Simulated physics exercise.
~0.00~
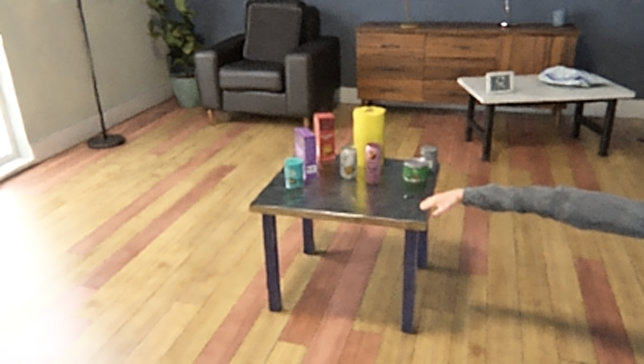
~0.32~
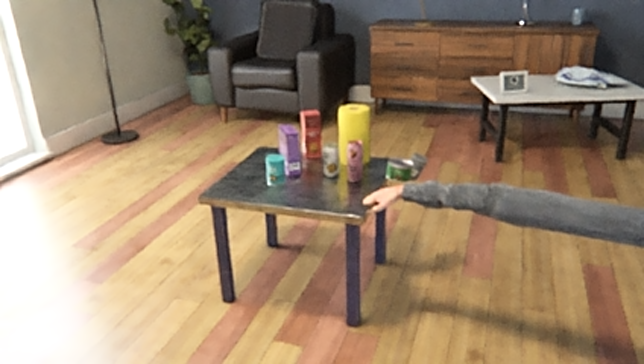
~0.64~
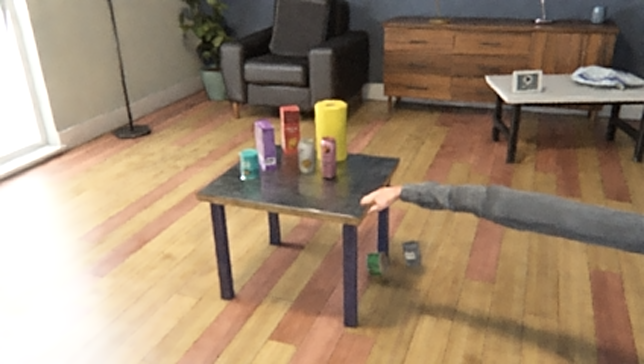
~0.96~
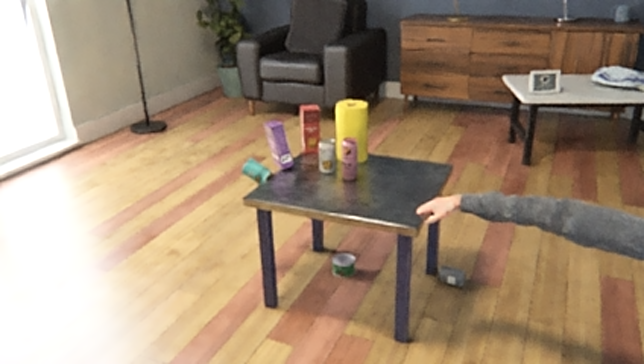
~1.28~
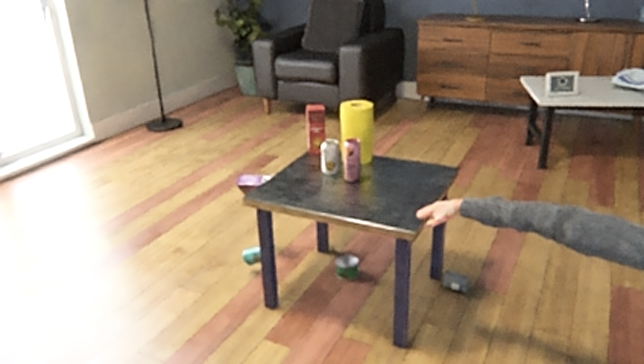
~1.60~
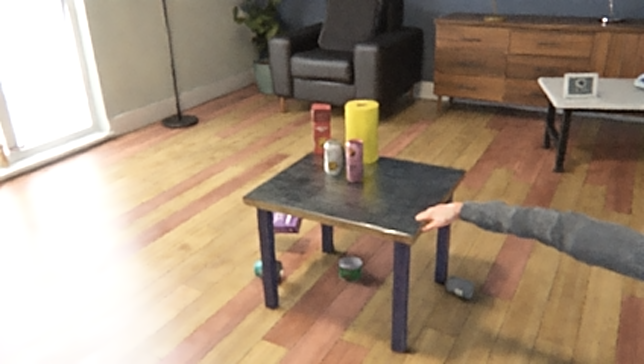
A dark-topped side table with blue legs is shoved left by a grey-sleeved arm at its right edge, seen from slightly above in a living room with a wooden floor, an armchair and a sideboard behind. On it stand a turquoise tin, purple packet, red carton, white can, pink can, yellow roll, green tub and grey jar. As it slides left, the green tub and grey jar drop off the right side. The table is then jerked back right, and the turquoise tin and purple packet tip off the left edge. The carton, roll and two cans remain upright.
